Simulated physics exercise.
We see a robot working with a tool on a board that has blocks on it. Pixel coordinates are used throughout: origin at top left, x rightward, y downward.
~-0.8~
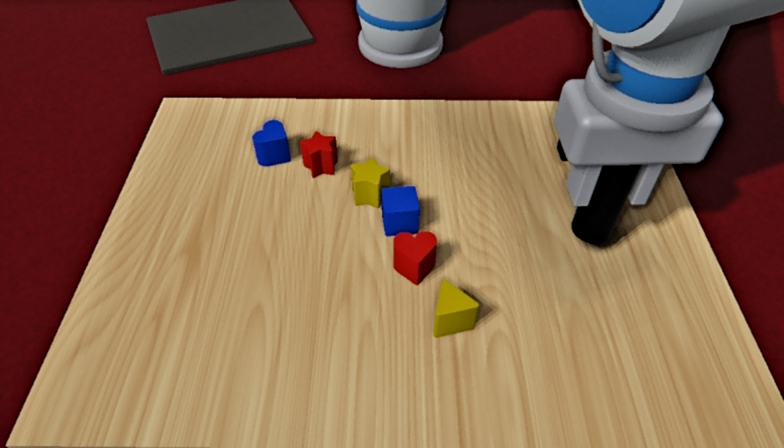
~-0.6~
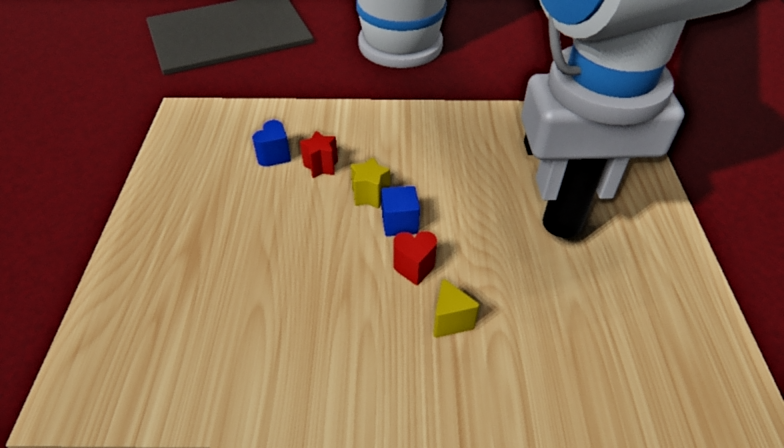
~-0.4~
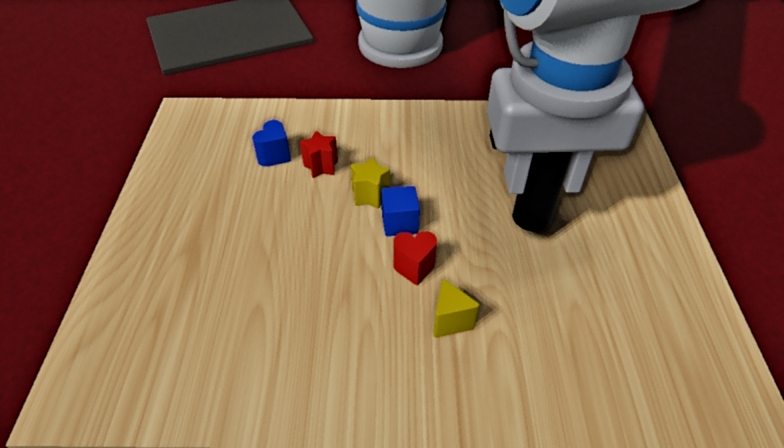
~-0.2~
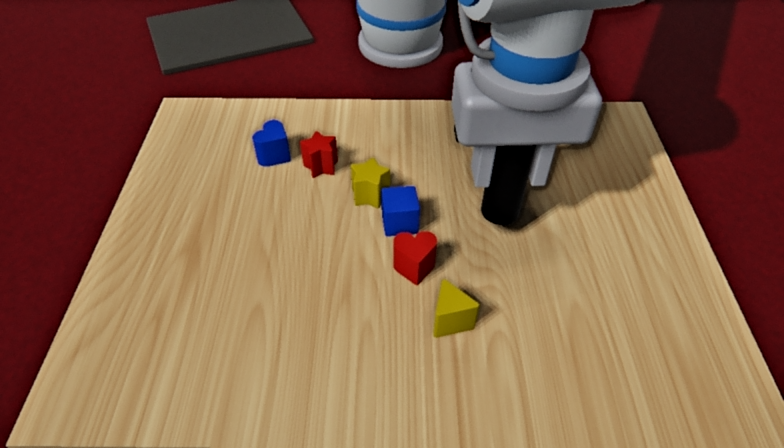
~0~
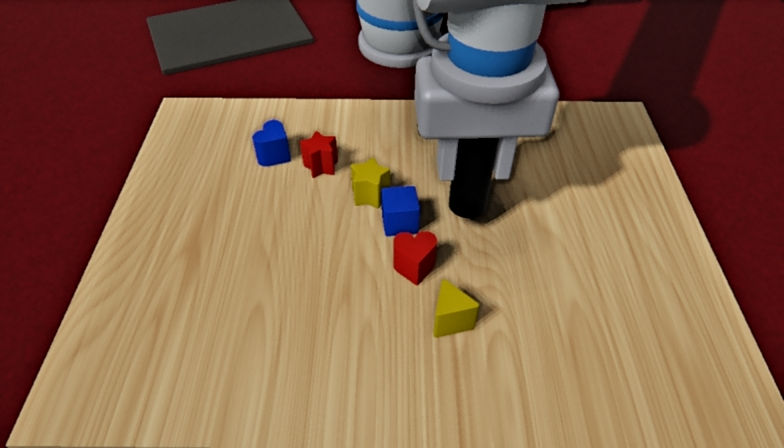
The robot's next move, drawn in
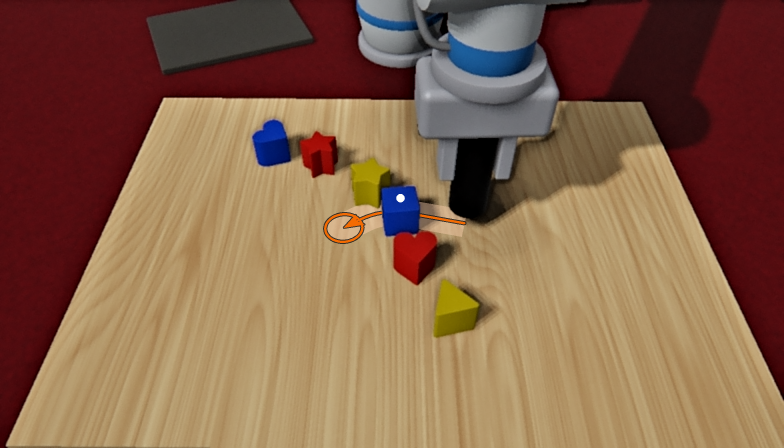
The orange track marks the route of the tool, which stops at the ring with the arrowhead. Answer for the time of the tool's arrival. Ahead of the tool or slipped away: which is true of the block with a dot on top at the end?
It rides in front to the end.
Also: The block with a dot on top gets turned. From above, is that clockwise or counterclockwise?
From above, the block with a dot on top will be seen to turn anti-clockwise.
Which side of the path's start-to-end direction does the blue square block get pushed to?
The answer is left: Facing from the path's start to its end, that's where the blue square block shifts.
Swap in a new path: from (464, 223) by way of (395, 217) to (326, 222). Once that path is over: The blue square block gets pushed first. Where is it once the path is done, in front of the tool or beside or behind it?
It is still ahead of the tool.
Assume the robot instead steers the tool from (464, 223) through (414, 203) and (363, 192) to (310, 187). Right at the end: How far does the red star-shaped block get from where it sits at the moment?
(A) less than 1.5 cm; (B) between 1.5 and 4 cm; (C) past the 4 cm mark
Answer: B.
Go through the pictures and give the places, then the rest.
Tip of the tool at (591, 230), middles of tops, yellow star-shaped block at (369, 171), blue square block at (401, 198), red heart-shaped block at (416, 244), in the first picture.
Tool at (562, 224), nothing pushed, in the second picture.
Tool at (531, 218), nothing pushed, in the third picture.
Tool at (500, 212), nothing pushed, in the fourth picture.
Tool at (467, 205), yellow star-shaped block at (369, 171), blue square block at (401, 198), red heart-shaped block at (416, 244), in the fifth picture.
The line goes from (464, 223) through (423, 216) and (381, 213) to (344, 228); the dot is on the blue square block.
What follows on the original path. One third of the way, tool at (423, 198); blue square block at (389, 199).
Two thirds of the way, tool at (381, 195); yellow star-shaped block at (362, 169), turned 25° clockwise; blue square block at (351, 204), turned 40° anticlockwise.
At the end, tool at (342, 210); yellow star-shaped block at (357, 169), turned 45° clockwise; blue square block at (310, 220), turned 40° anticlockwise; red heart-shaped block unmoved.
